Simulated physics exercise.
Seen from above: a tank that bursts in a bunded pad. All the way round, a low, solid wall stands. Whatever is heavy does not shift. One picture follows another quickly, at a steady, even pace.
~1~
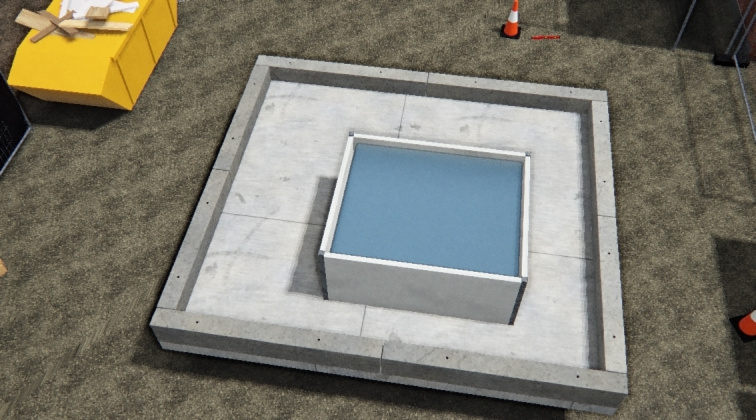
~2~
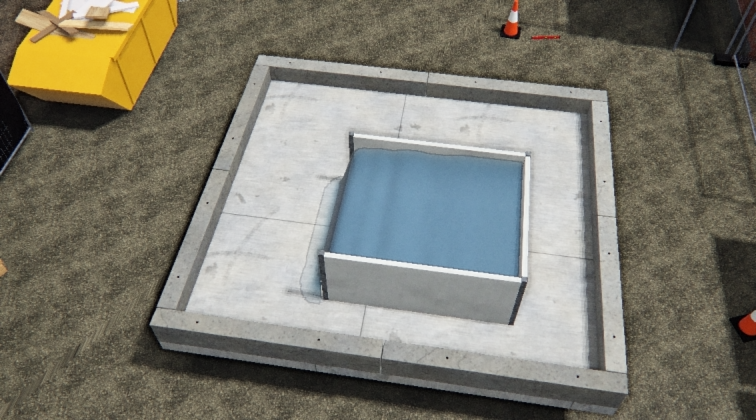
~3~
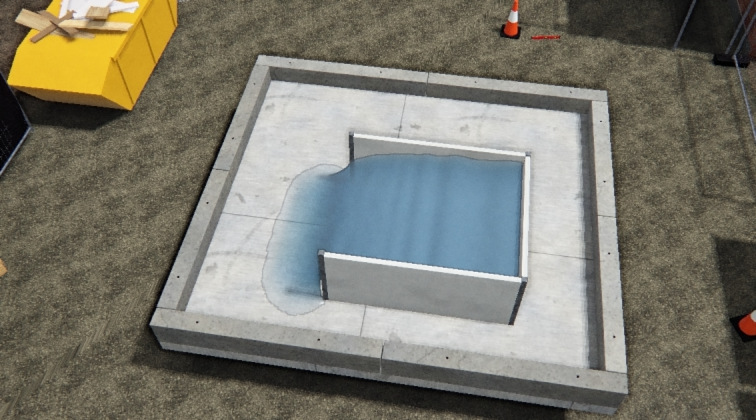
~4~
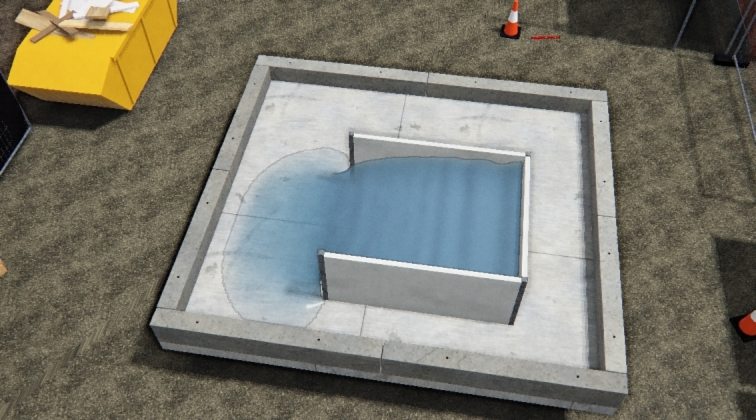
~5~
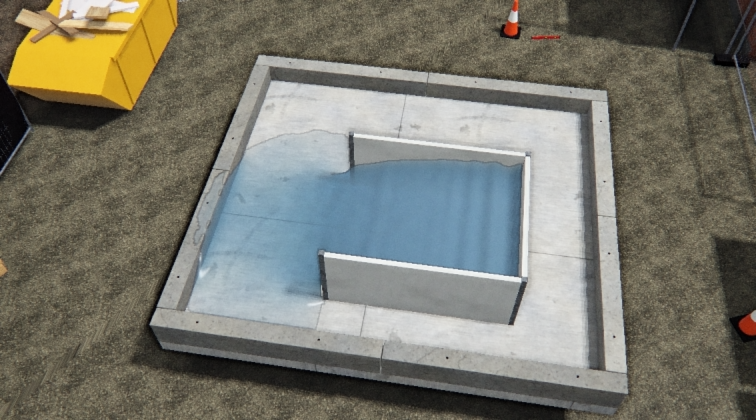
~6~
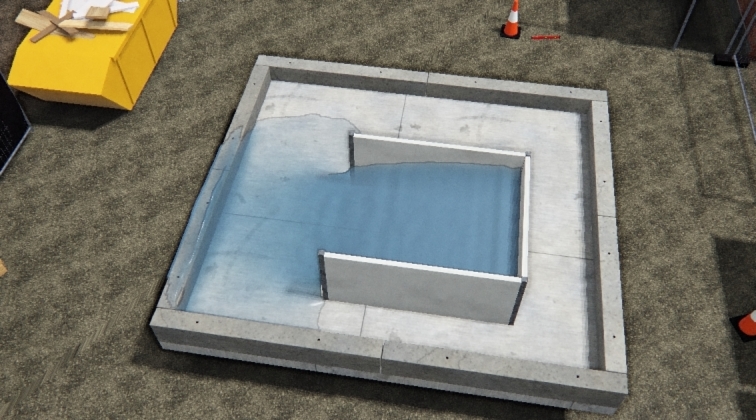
Water in an open tank pours out the left side and spreads across the walled pad.
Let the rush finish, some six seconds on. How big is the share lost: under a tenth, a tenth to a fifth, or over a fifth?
Upwards of a fifth.
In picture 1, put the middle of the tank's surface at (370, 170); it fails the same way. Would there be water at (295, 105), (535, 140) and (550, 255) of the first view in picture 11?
Taking the three spots as listed, I'd say flooding, then no flooding, then no flooding.
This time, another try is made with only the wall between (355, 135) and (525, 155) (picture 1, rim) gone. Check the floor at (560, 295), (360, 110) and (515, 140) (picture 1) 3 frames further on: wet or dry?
Going through them in order gives still bare, waterlogged, waterlogged.
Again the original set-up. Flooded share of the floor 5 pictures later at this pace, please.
It comes to roughly 40 in a hundred.
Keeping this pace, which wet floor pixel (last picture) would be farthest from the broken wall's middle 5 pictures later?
The farthest wet spot is near (272, 83).
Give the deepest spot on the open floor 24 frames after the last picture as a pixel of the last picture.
Deepest spot: Around (576, 377).
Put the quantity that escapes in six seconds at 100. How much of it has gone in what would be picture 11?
Around 25 percent.
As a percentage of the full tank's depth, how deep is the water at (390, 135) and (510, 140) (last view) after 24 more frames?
Roughly 10 and 6 %.
A moment on, water covers 35 % of the floor; the low wall has let 1 % over.
Next, water covers 40 % of the floor; the low wall has let 5 % over.
Then, water covers 55 % of the floor; the low wall has let 19 % over.
Later, water covers 80 % of the floor; the low wall has let 23 % over.
In the end, water covers 85 % of the floor; the low wall has let 23 % over.
